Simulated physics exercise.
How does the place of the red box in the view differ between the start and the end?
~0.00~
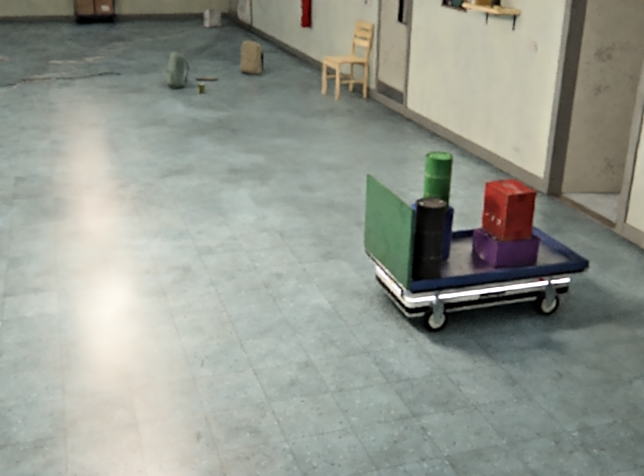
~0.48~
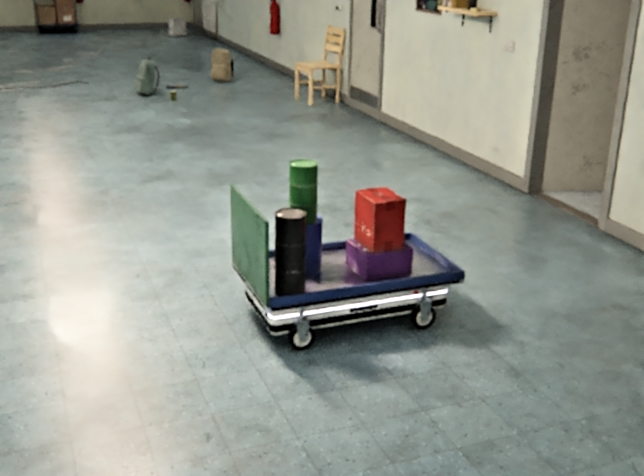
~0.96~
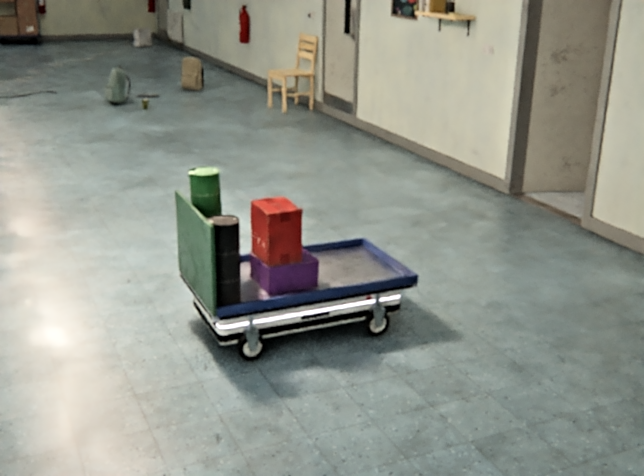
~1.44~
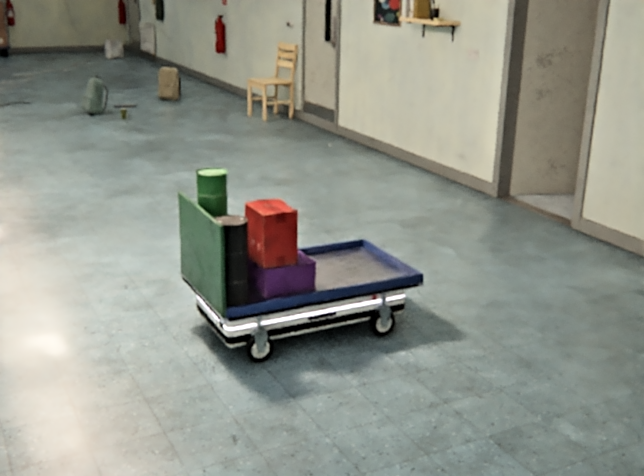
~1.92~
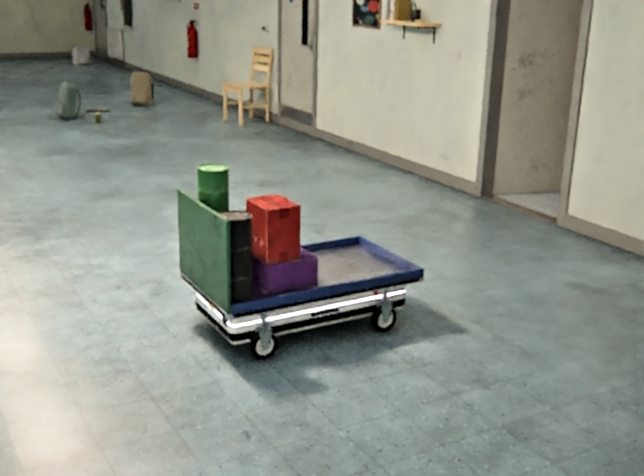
At the start the red box is on the right side of the view, and at the end it is left of the centre and slightly lower.
A flat cart with a blue-edged deck and a tall green board at its left end rolls left across a grey-blue floor, seen from slightly above in a wide corridor with a wooden chair by the wall. Green and black canisters stand near the board with a blue container partly hidden behind the black one, and a red box rests on a purple parcel. As the cart comes to a stop, the load slides left along the deck. It ends bunched by the board, both canisters and the red box upright, while the view drifts slightly sideways.
